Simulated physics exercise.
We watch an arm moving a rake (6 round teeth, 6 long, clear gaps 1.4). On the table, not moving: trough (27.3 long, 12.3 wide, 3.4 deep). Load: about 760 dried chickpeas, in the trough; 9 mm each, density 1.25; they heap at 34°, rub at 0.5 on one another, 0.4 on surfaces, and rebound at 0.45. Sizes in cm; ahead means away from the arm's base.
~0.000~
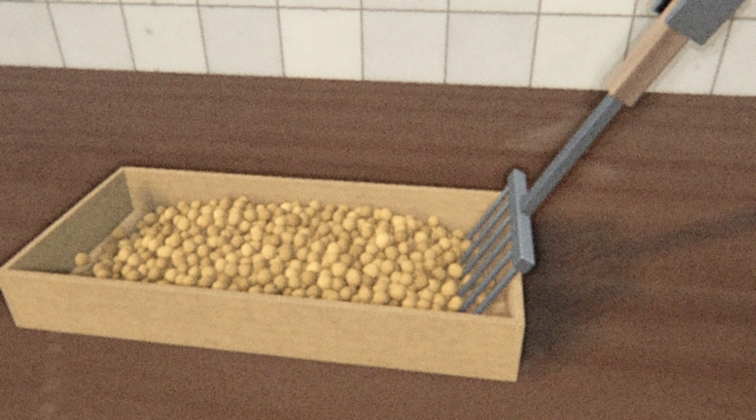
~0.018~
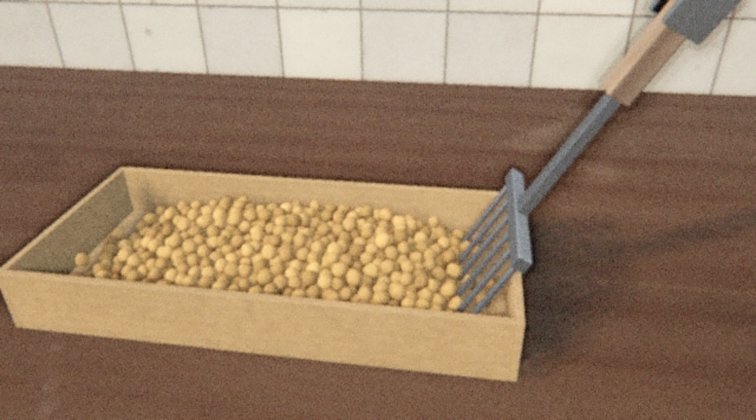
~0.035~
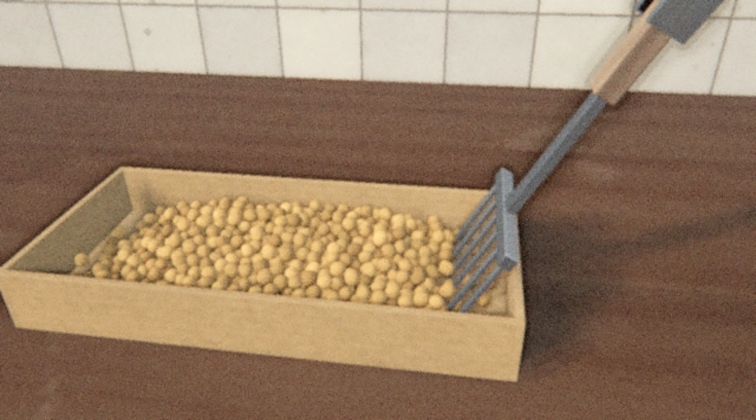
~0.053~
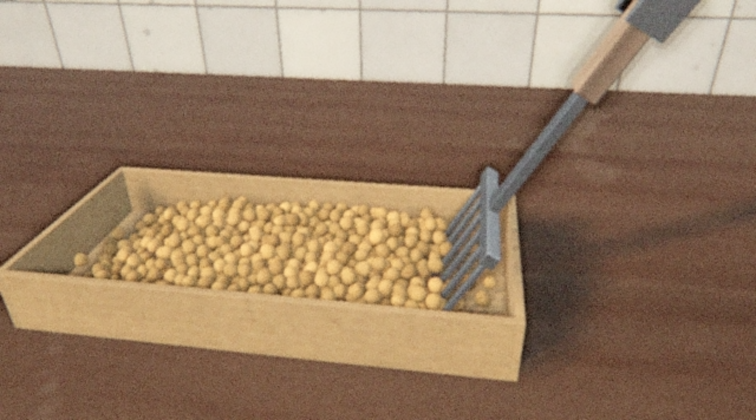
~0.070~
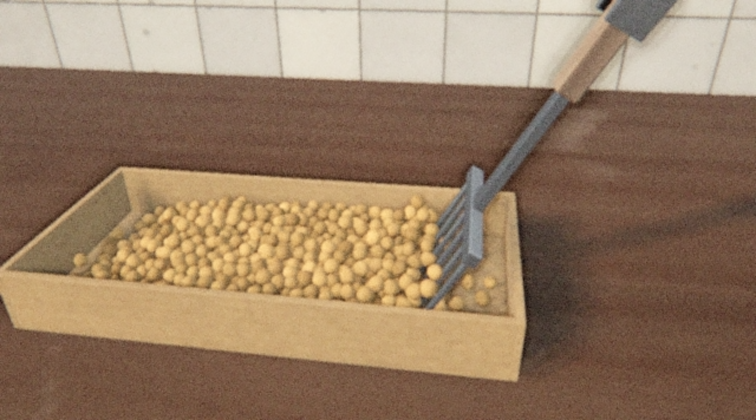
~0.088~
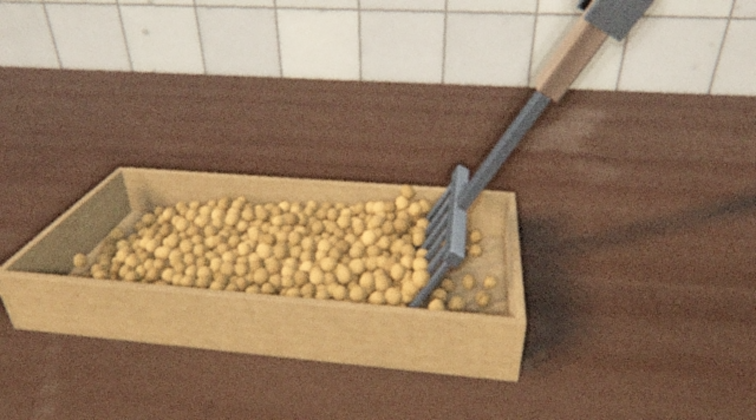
A grey rake with a wooden section on its handle starts at the right end of a tan trough of chickpeas, then moves steadily left, its tines in the heap. The chickpeas bunch up slightly against it, while a few slip behind and lie scattered on the newly bared floor at the right.
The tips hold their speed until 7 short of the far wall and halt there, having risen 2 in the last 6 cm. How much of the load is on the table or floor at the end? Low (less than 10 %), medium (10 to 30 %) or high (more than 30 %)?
Share on the table or floor: Low (less than 10 %).
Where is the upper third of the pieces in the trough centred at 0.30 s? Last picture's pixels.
Near (219, 220).
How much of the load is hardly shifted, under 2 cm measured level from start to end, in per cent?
Some 20 per cent.
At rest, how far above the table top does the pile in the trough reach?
Roughly 5.0 cm.
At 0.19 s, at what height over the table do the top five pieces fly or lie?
Roughly 5 cm.
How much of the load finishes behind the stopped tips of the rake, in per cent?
Roughly 40 per cent.
After 0.19 s, sloping 61°, highest piece 6 above the table; 756 in the trough.
After 0.30 s, sloping 61°, highest piece 7 above the table; 756 in the trough.
After 0.55 s, sloping 61°, highest piece 5 above the table; 735 in the trough, 17 on the table or floor, 4 in flight or on the tool.
After 1.25 s, sloping 61°, highest piece 5 above the table; 734 in the trough, 22 on the table or floor.
In the end, 734 in the trough, 22 on the table or floor. That is 3 % on the table or floor.
